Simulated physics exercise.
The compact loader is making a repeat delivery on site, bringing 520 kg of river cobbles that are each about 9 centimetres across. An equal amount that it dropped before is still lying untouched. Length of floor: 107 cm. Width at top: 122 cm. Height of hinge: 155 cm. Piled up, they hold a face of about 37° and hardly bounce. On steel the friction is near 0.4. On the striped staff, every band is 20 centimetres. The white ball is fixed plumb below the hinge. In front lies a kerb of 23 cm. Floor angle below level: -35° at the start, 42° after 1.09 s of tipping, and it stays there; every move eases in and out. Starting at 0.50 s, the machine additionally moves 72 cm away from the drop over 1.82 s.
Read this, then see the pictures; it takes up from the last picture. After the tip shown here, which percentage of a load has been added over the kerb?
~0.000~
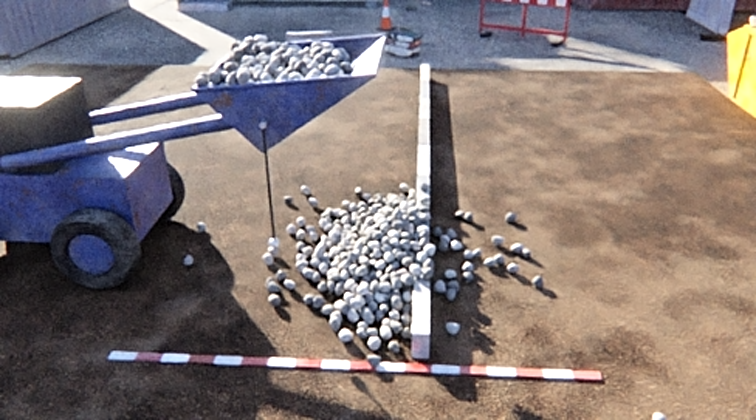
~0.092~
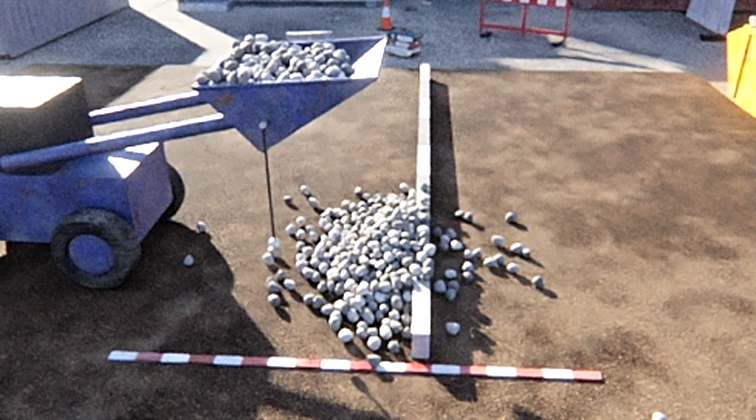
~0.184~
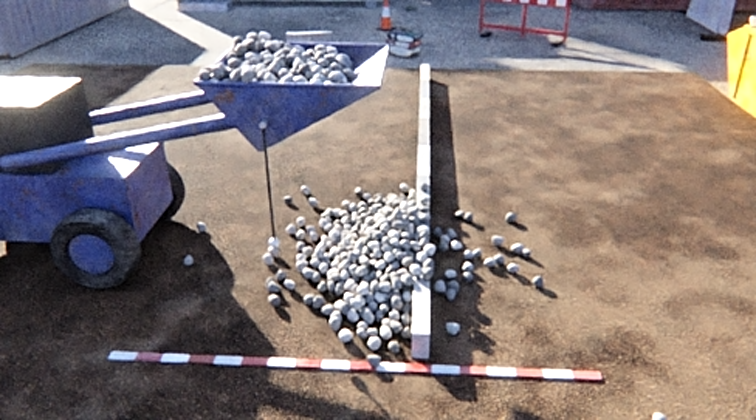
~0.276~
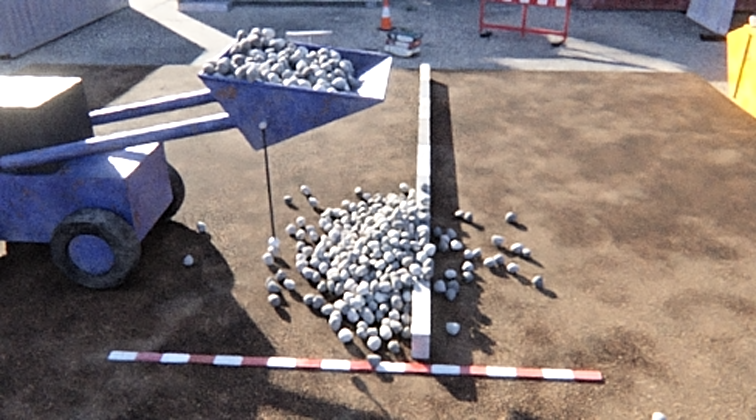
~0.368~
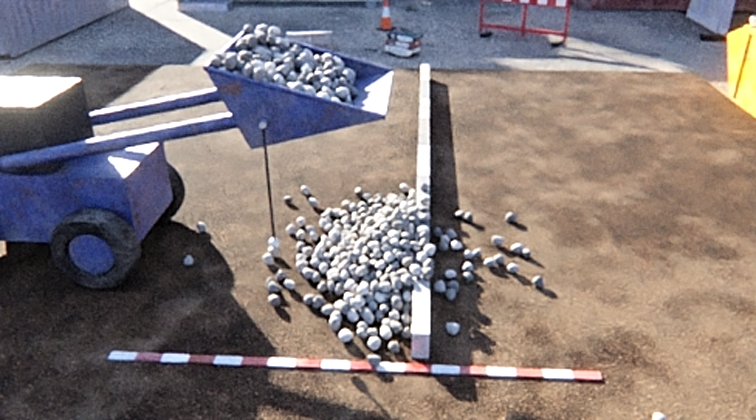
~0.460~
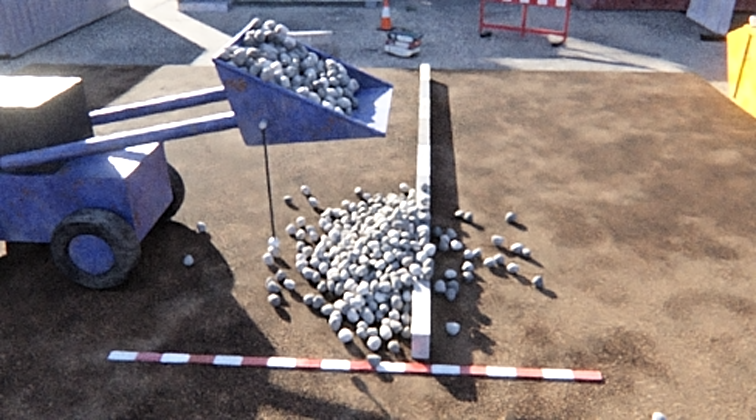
Roughly 5 out of 100.
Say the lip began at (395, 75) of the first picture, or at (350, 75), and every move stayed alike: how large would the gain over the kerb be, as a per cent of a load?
Case one about 15 %, case two about 0 %.
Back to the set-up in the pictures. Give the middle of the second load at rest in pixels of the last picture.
Their middle rests near (352, 241).
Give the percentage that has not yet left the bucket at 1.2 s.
That works out to about 50 %.
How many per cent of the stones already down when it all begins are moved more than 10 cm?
Roughly 20 per cent of them.
After 0.8 s the floor is at 30°; in per cent of one load, 99 in the bucket, 97 on this side of the kerb, 5 over the kerb; the foremost stones are at (528, 267).
After 1.2 s the floor is at 42°; in per cent of one load, 49 in the bucket, 147 on this side of the kerb, 5 over the kerb; the foremost stones are at (528, 267).
After 2.8 s the floor is at 42°; in per cent of one load, 0 in the bucket, 190 on this side of the kerb, 11 over the kerb; the foremost stones are at (535, 269).
After 5.5 s the floor is at 42°; in per cent of one load, 0 in the bucket, 190 on this side of the kerb, 11 over the kerb; the foremost stones are at (535, 269). Net gain over the kerb, 5.
